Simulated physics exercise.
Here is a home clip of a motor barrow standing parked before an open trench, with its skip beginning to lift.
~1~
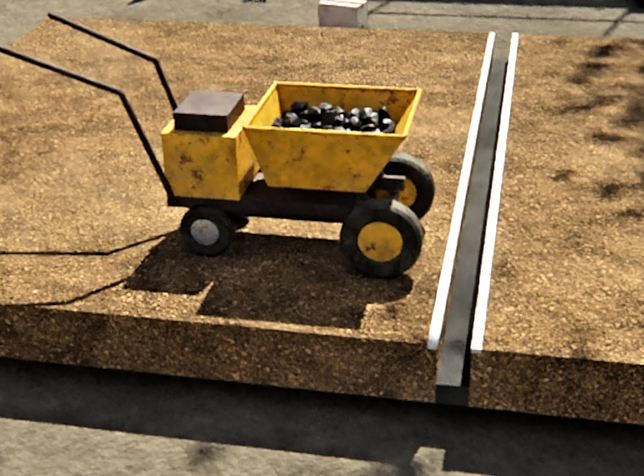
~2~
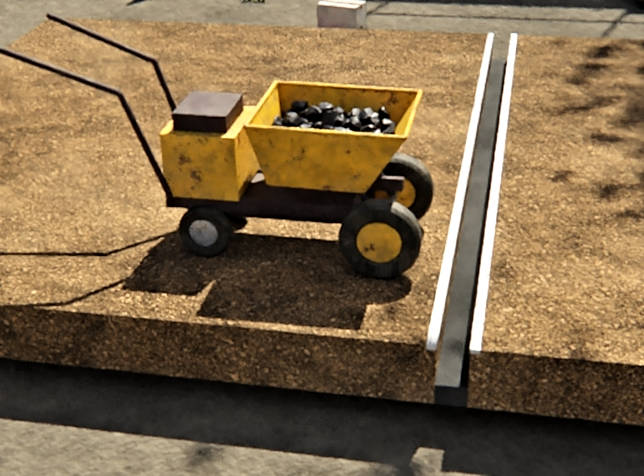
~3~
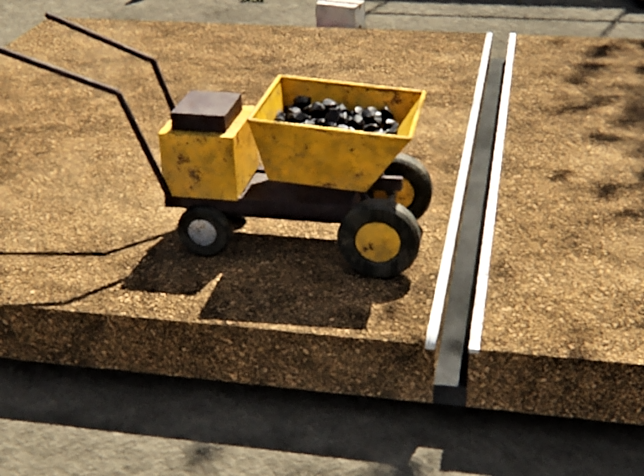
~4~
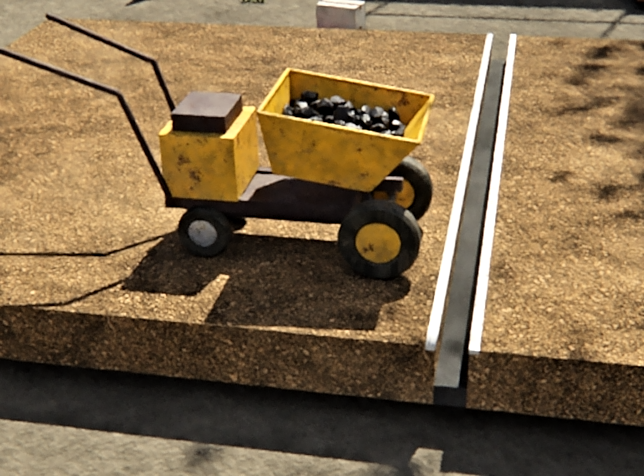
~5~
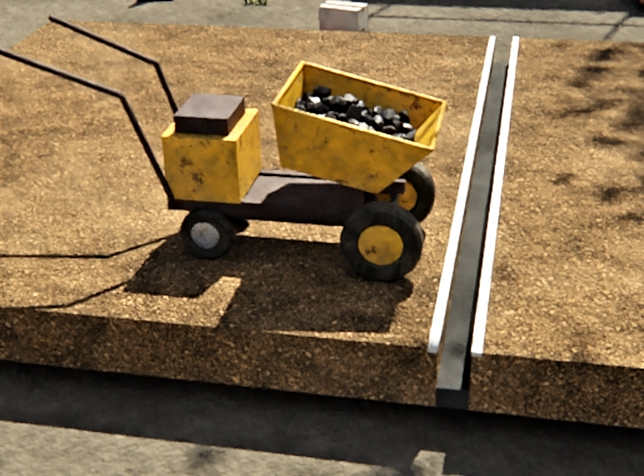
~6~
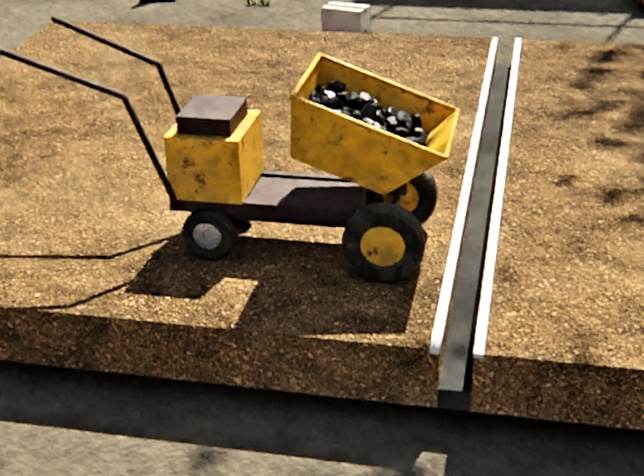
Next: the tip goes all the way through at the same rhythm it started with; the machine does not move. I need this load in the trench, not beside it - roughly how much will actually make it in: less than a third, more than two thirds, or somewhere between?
Less than a third of it.
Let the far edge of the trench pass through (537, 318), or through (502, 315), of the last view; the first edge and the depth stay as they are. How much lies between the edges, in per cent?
60 % and 20 %, give or take.
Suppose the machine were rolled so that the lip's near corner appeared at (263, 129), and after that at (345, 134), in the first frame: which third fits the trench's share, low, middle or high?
At the first stop the answer is less than a third, and at the second it is the middle third.
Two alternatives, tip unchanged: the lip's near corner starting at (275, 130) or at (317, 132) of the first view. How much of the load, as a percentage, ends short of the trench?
The first position yields around 60 per cent; the second yields around 30 per cent.
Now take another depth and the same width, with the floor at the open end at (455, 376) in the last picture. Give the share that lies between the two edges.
The share comes to around 0 percent.
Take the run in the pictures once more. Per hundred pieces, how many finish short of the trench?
Result: Close to 0 %.
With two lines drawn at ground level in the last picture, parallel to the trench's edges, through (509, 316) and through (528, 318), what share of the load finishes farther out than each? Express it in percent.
About 70 % and 50 %.
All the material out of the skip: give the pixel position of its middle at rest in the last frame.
Centre at rest: Close to (536, 258).
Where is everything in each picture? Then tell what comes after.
The first frame shows lip of the skip at (404, 137), level; top of the load at (320, 128), lumps of coal; first edge of the trench at (440, 305); far edge at (481, 308), the trench under half as wide as the skip, and about as deep as wide.
The second frame shows lip of the skip at (405, 139), level; top of the load at (326, 127).
The third frame shows lip of the skip at (409, 140), tipped barely; top of the load at (323, 125).
The fourth frame shows lip of the skip at (418, 144), tipped a little; top of the load at (319, 120).
The fifth frame shows lip of the skip at (431, 150), tipped a little; top of the load at (331, 116).
The sixth frame shows lip of the skip at (446, 158), tipped clearly; top of the load at (329, 114); first edge of the trench at (442, 309); far edge at (484, 313).
Soon, skip tipped steeply; all in the skip.
A while on, skip tipped steeply; nearly all in the skip; a stray few beyond it; a stray few falling.
Towards the end, skip tipped right over; about a third in the skip; a stray few in or heaped over the trench; about two thirds beyond it; a stray few falling.
Finally, skip tipped right over; a small part in the skip; a small part in or heaped over the trench; most beyond it.
